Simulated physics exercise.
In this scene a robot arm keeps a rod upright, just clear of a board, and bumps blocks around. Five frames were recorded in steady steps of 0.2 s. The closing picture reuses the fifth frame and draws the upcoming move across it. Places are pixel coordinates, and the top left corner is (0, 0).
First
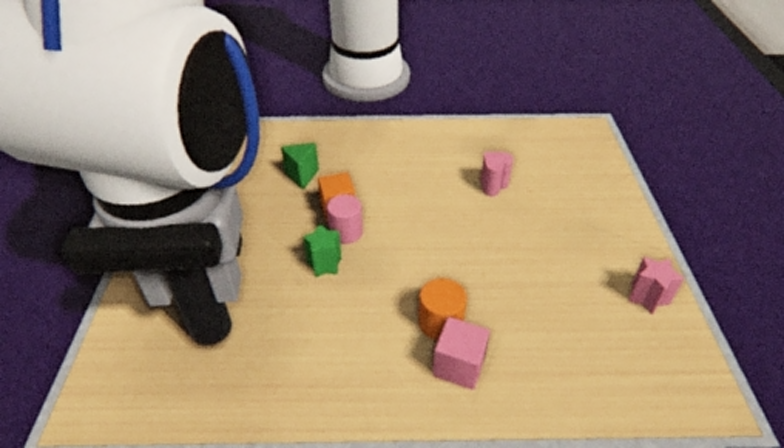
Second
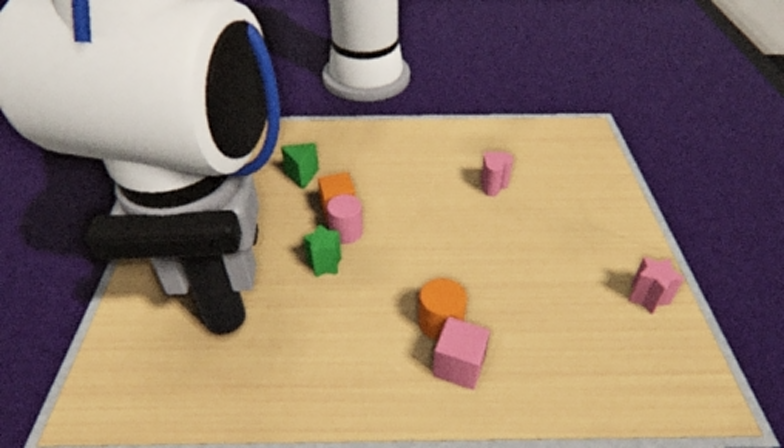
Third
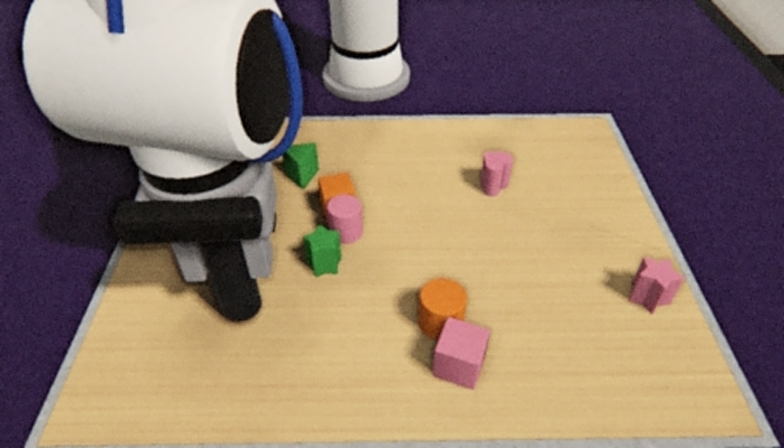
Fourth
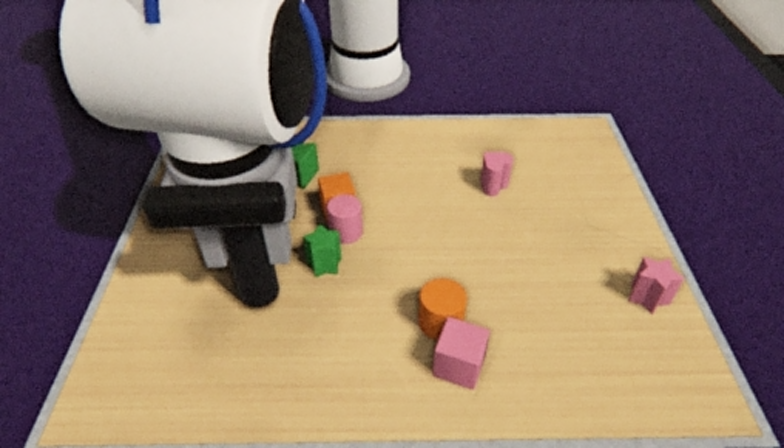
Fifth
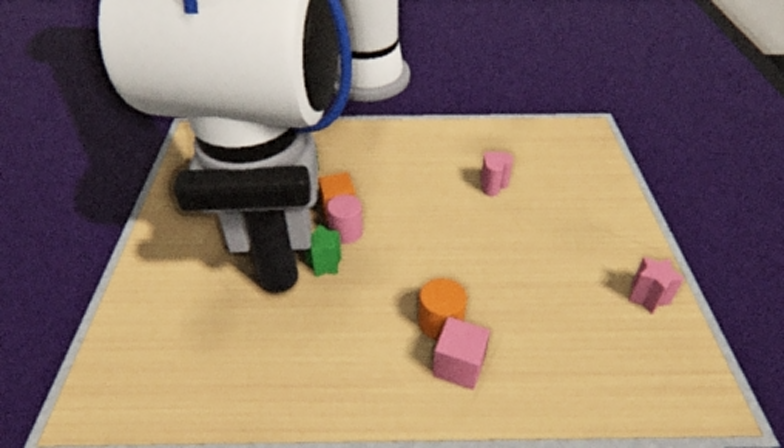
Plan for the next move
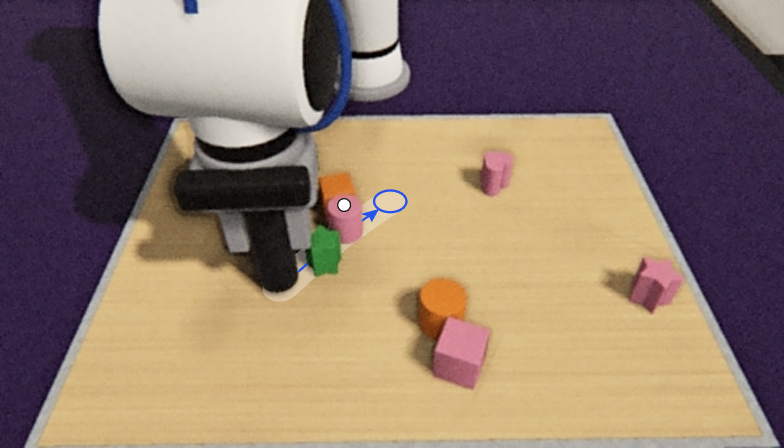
White robot arm with a black rod moving slowly rightward over a wooden board, the green, orange and pink blocks staying still.
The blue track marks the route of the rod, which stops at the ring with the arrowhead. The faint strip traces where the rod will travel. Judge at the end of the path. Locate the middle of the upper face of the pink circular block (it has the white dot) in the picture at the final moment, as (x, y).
I'd guess (419, 165).
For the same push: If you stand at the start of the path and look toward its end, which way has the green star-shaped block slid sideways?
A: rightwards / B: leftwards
The one that fits is A, rightwards.
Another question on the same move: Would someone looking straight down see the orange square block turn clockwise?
That would be a no.
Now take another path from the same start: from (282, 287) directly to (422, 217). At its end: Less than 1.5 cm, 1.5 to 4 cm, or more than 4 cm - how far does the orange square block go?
The move is short, under 1.5 cm.
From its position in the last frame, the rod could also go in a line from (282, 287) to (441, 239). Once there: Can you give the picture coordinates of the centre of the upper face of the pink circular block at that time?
That would be at about pixel (360, 193).
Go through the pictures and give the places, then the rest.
Tip of the rod at (212, 330), middles of tops, green star-shaped block at (322, 237), orange square block at (336, 184), pink circular block at (344, 205), in the first frame.
Rod at (226, 319), nothing pushed, in the second frame.
Rod at (243, 307), nothing pushed, in the third frame.
Rod at (261, 294), nothing pushed, in the fourth frame.
Rod at (280, 280), green star-shaped block at (322, 237), orange square block at (336, 184), pink circular block at (344, 205), in the fifth frame.
The line goes from (282, 287) over (337, 239) to (390, 201); the dot is on the pink circular block.
What follows on the original path. One third of the way, rod at (318, 246); green star-shaped block at (348, 228), turned 35° clockwise.
Two thirds of the way, rod at (355, 218); green star-shaped block at (360, 224), turned 80° clockwise; orange square block at (337, 180), turned 20° anticlockwise; pink circular block at (381, 184).
At the end, rod at (390, 194); green star-shaped block at (360, 224), turned 80° clockwise; orange square block at (337, 178), turned 25° anticlockwise; pink circular block at (419, 165).
